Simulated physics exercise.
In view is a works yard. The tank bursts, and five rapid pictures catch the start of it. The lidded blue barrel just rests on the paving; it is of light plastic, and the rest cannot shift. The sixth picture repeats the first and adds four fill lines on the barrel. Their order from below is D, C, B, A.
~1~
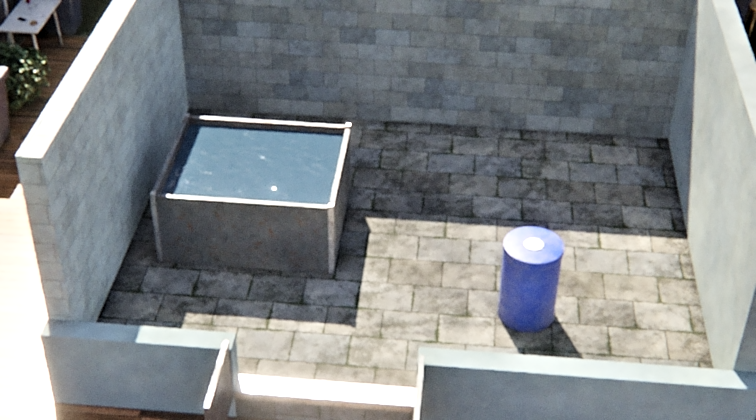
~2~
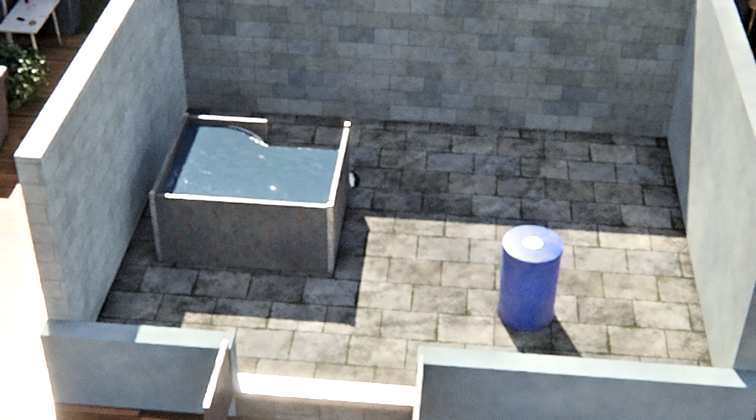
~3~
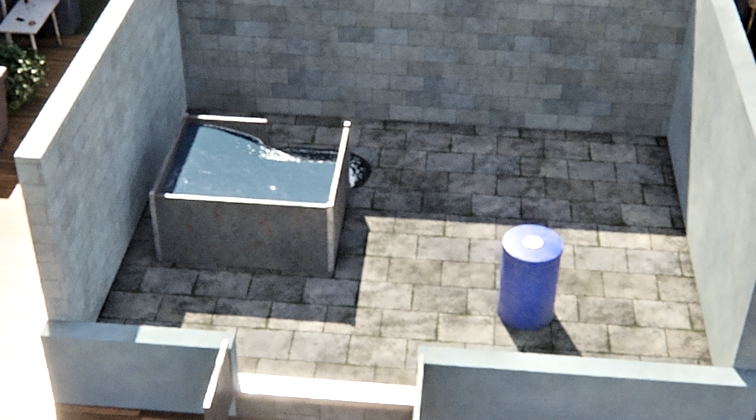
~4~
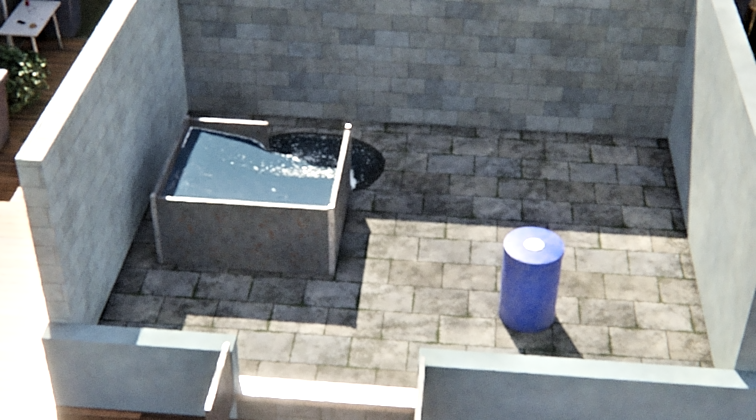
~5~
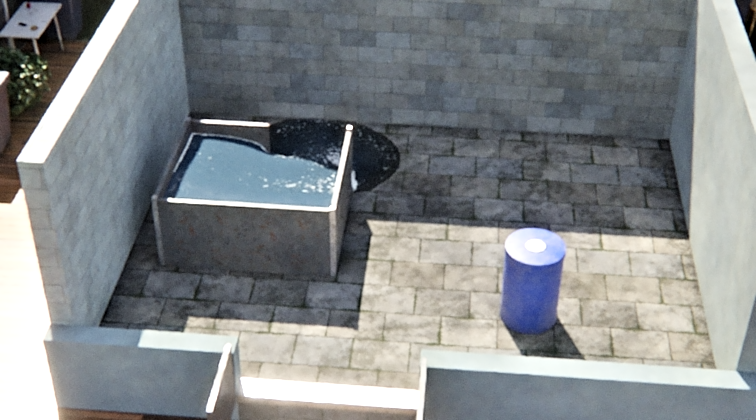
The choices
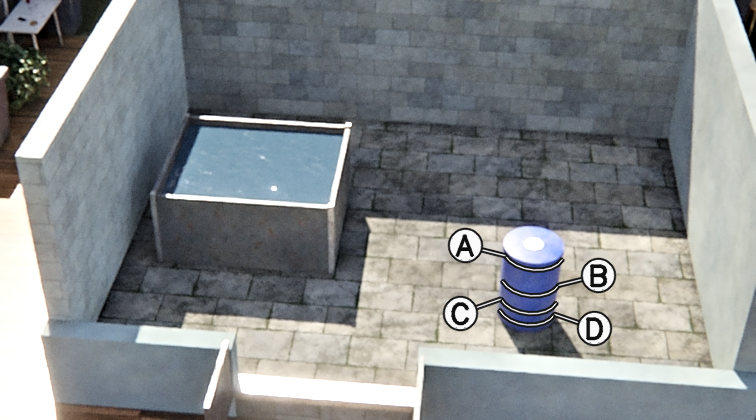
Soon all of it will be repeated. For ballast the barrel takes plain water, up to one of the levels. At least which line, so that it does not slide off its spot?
Take D.
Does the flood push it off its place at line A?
No.
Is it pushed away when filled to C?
No, not at all.
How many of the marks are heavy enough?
All of the four.
On the marked copy, A at (533, 270); B at (530, 295); C at (528, 313); D at (527, 325); from the bottom up D, C, B, A.
If A is chosen, it does not move.
If B is chosen, it does not move.
If C is chosen, it does not move.
If D is chosen, it does not move.
